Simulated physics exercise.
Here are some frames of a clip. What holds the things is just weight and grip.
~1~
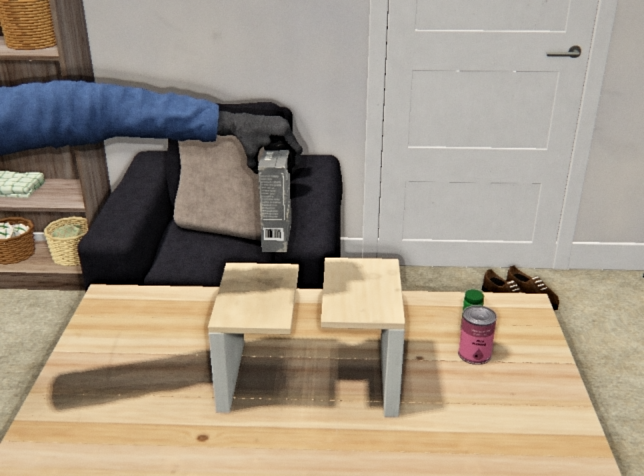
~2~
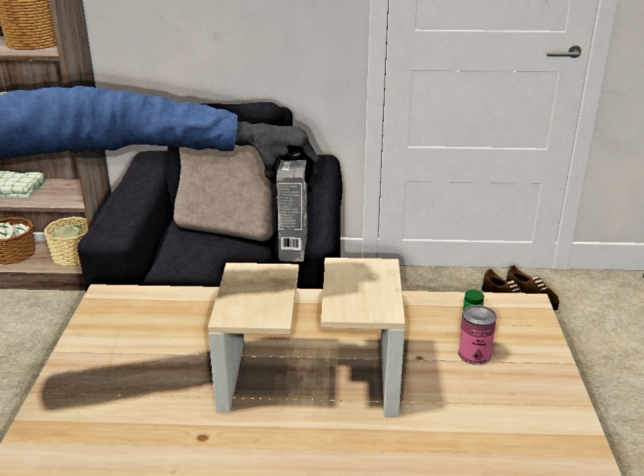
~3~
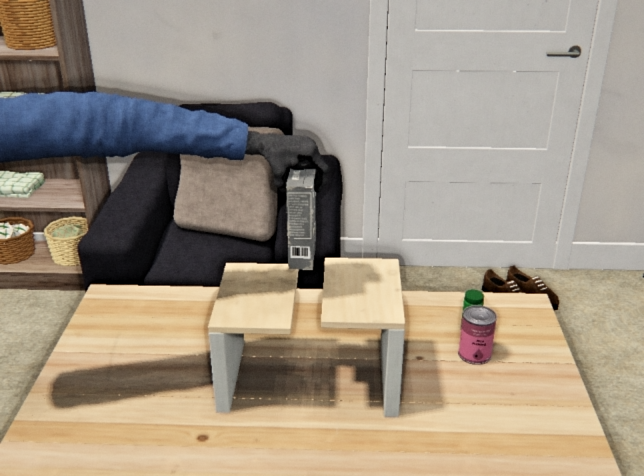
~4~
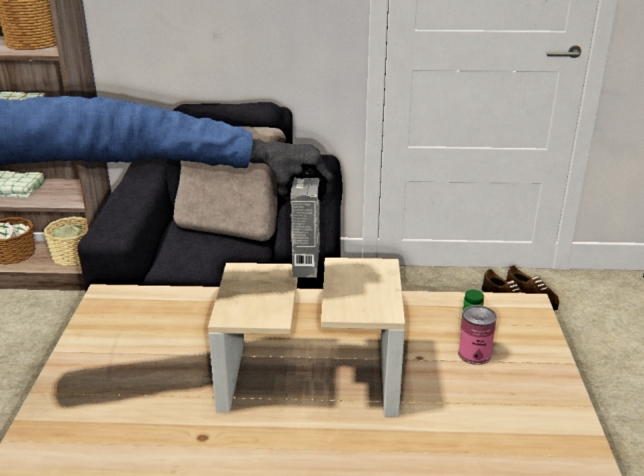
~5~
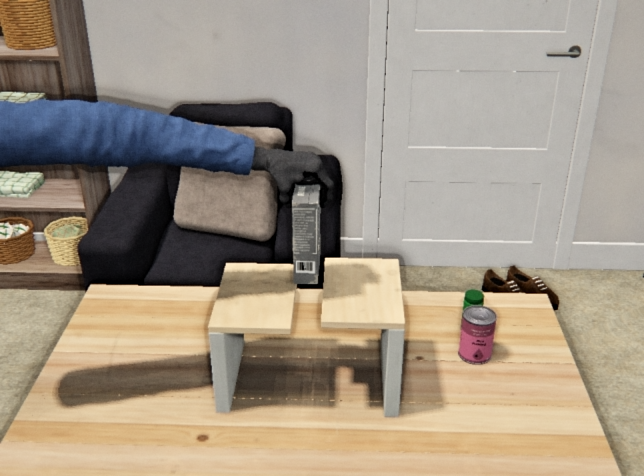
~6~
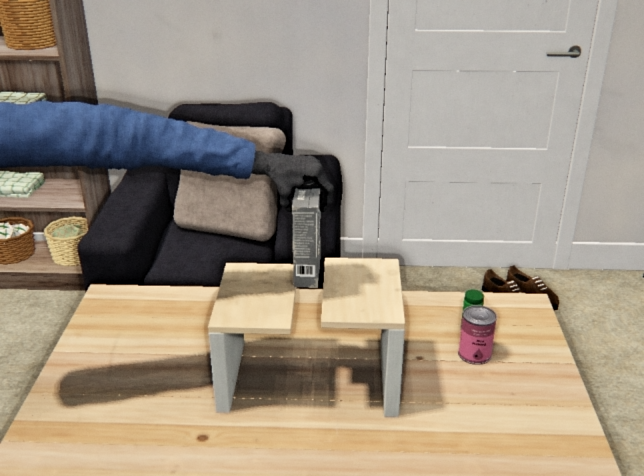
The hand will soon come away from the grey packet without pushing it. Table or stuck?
Table.
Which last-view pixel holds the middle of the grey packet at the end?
Close to (308, 345) in the last picture.
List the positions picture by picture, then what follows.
The first frame shows on its way; grey packet (276, 199); pink tin (477, 335).
The second frame shows on its way; grey packet (293, 208); pink tin (477, 335).
The third frame shows on its way; grey packet (302, 217); pink tin (477, 335).
The fourth frame shows on its way; grey packet (306, 225); pink tin (477, 335).
The fifth frame shows on its way; grey packet (307, 232); pink tin (477, 335).
The sixth frame shows poised above the slot; grey packet (307, 236); pink tin (477, 335).
Then, 0.20 s later than the last frame, grey packet moved a little near (307, 257).
Then, 0.30 s later than the last frame, grey packet moved well along near (308, 317).
Then, 0.40 s later than the last frame, grey packet moved well along near (308, 337).
When it is over, moved from the start, grey packet; the other 2 as before. End places, in pixels of the last picture, grey packet near (308, 345). The packet reaches the table.
